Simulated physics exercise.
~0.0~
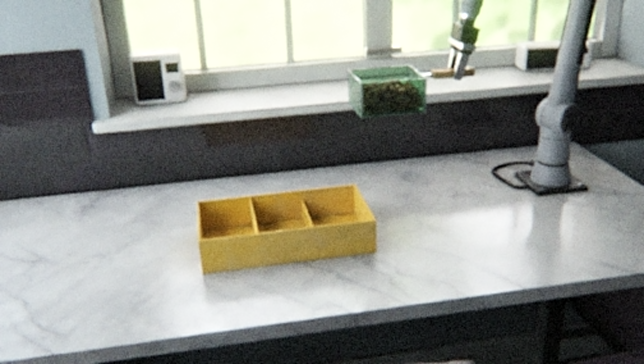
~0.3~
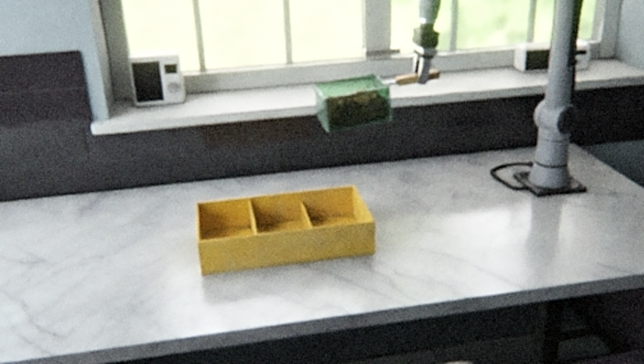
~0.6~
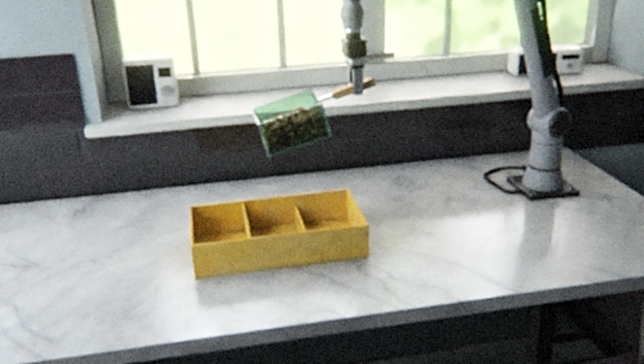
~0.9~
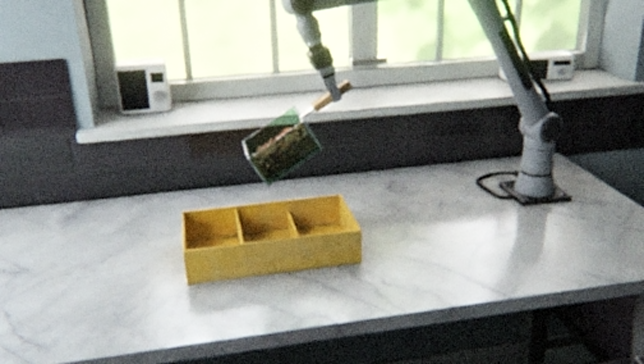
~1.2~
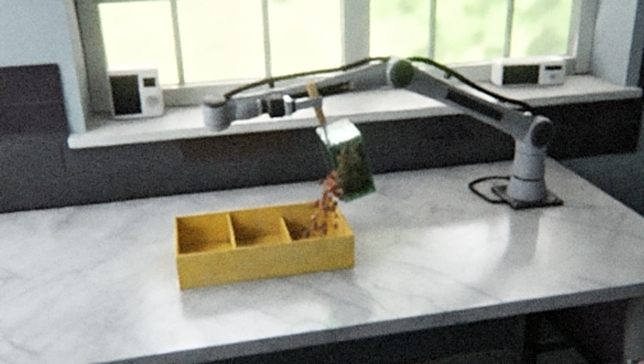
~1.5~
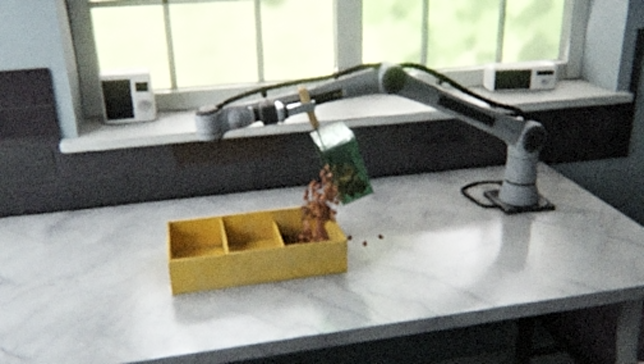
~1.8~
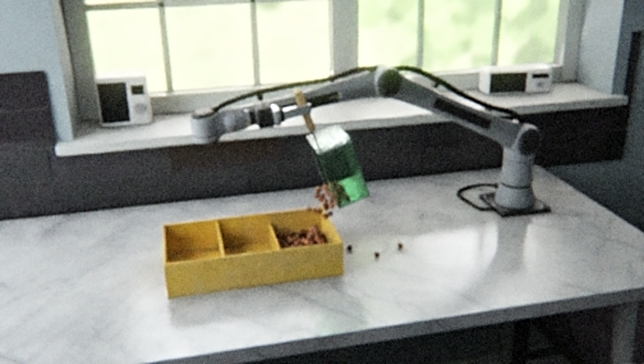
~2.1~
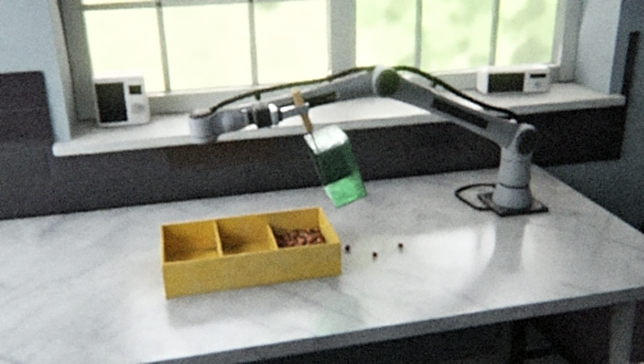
A robot arm tips a green box, pouring nuts into a yellow crate and spilling three.
